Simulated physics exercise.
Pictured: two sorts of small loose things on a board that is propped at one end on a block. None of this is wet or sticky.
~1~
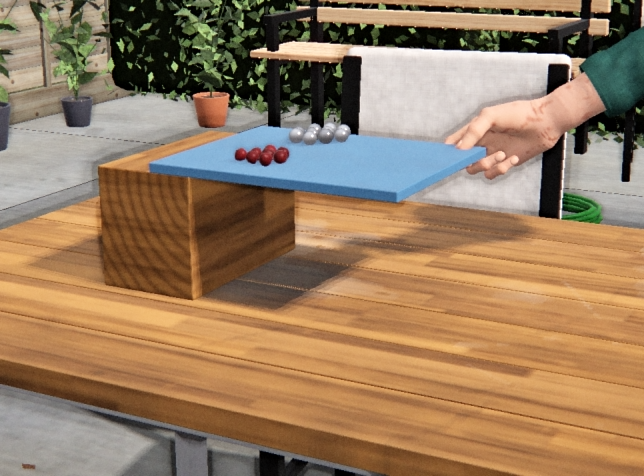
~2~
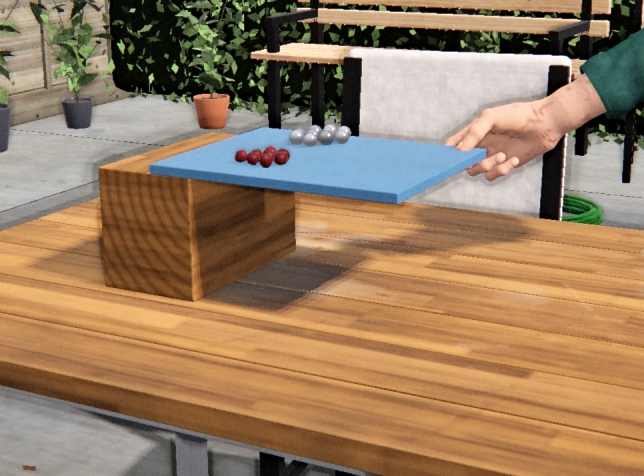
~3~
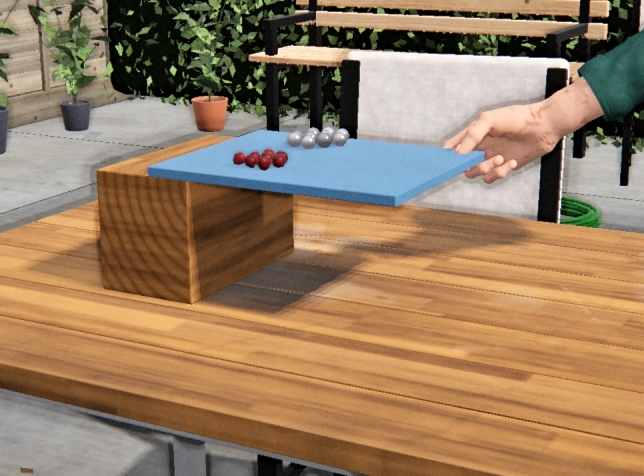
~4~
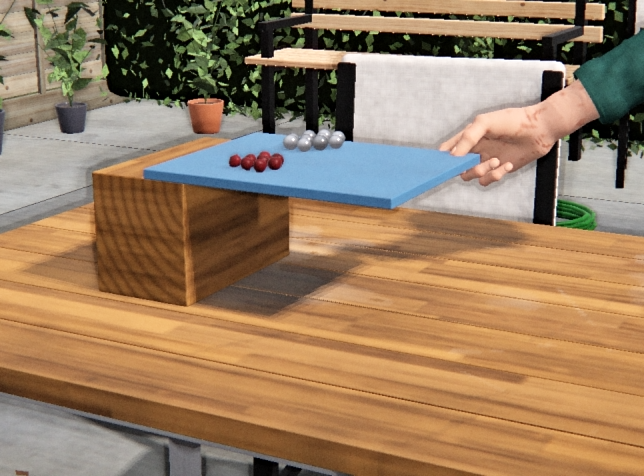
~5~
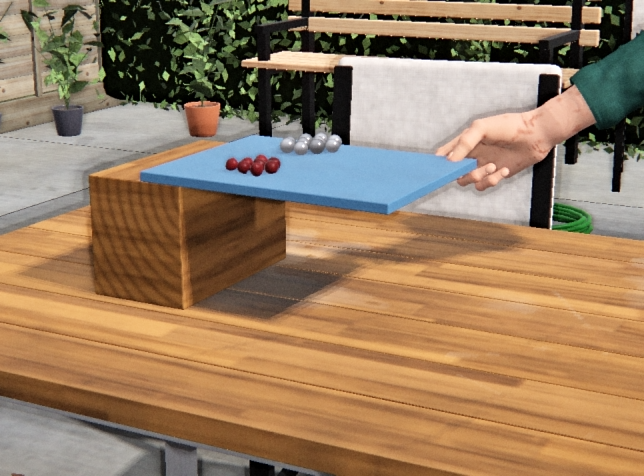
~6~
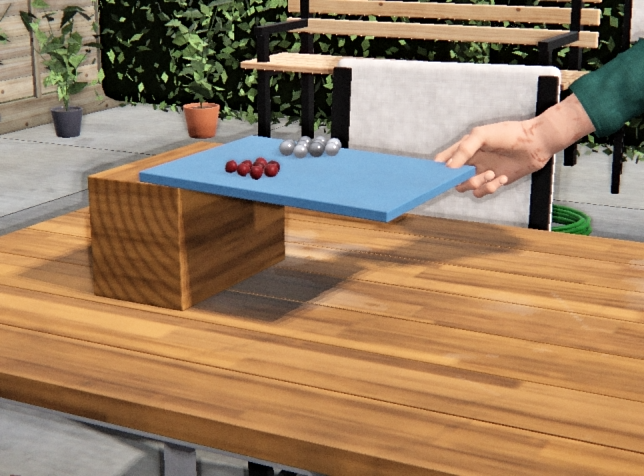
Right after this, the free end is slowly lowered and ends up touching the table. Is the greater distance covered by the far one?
Yes.
Then, 0.55 s after the last picture, board sloping at 15°; front batch all still on the board; back batch all still on the board.
Then, 1.13 s after the last picture, board sloping at 29°; front batch mostly less than half a board's length out; back batch mostly up to a board's length out.
Then, 1.83 s after the last picture, board resting at 35°; front batch mostly less than half a board's length out; back batch mostly one to two board lengths out, about a third gone off the table.
By the end, board resting at 35°; front batch mostly less than half a board's length out; back batch mostly more than two board lengths out, about a third gone off the table; the back batch has gone farther.
